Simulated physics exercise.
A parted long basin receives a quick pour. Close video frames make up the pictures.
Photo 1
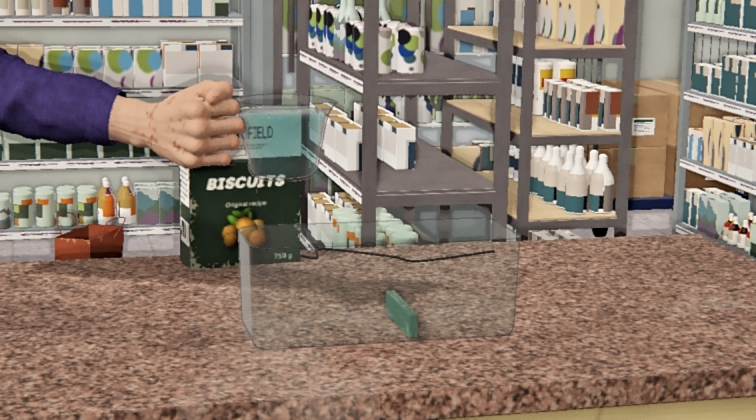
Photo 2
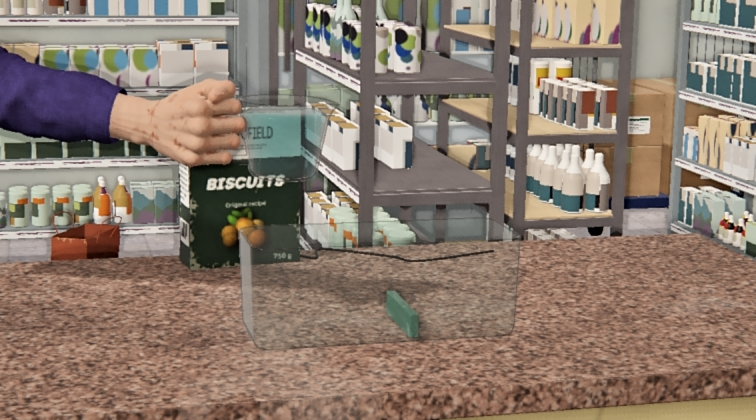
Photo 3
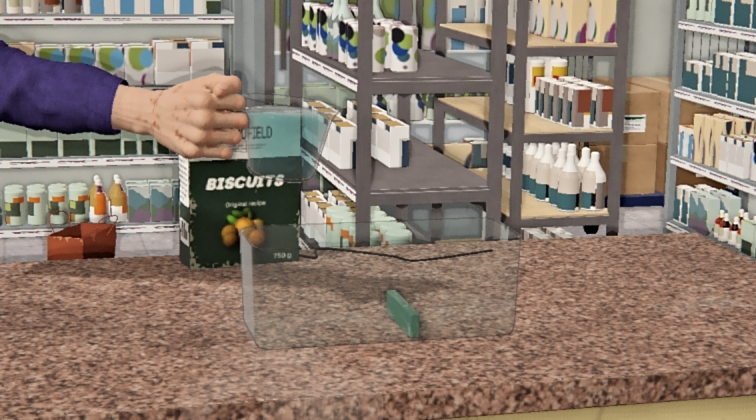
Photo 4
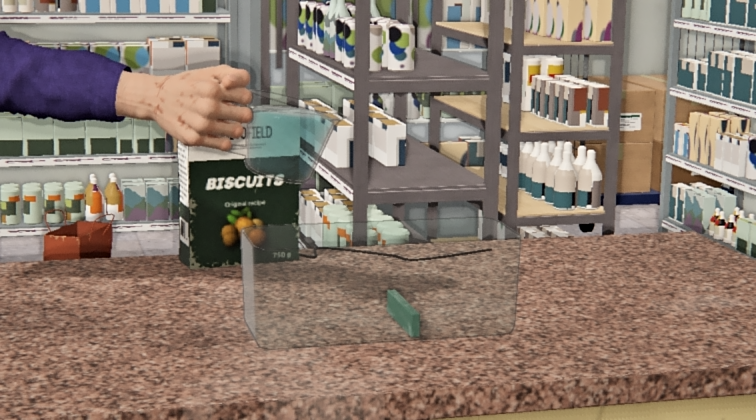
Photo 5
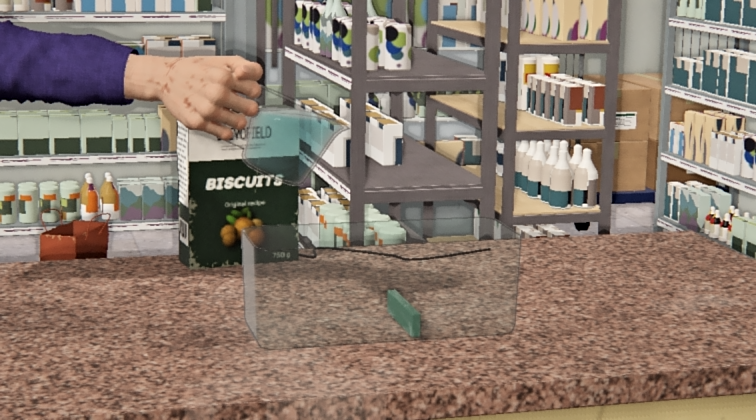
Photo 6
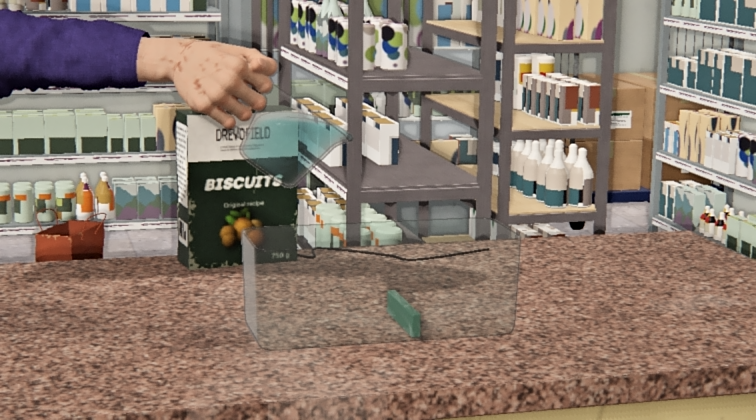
A hand in a purple sleeve, holding a clear container in front of a biscuit box, barely moves at first, then rises slightly and turns, tilting the container further and further to the right. Below, the clear basin with its low green divider stays still on the speckled counter, while the shelves behind drift slightly left.
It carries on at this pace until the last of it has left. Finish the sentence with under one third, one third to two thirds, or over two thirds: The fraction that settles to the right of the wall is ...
The fraction that settles to the right of the wall is under one third.
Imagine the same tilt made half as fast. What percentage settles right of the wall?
About 20 per cent.
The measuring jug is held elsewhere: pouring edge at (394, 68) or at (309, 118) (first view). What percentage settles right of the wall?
Around 80 percent first, around 20 percent second.
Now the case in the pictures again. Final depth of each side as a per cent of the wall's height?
Left near 60; right near 10.
A moment on, the measuring jug is tipped right over and 34 per cent is still to pour, 34 is left of the wall and 2 right of it.
Next, the measuring jug is tipped right over and 5 per cent is still to pour, 80 is left of the wall and 7 right of it.
Then the measuring jug is tipped right over and 0 per cent is still to pour, 82 is left of the wall and 12 right of it.
Later the measuring jug is tipped right over and 0 per cent is still to pour, 83 is left of the wall and 13 right of it.
Finally, 83 per cent lies left of the wall, 13 right of it and 4 outside.
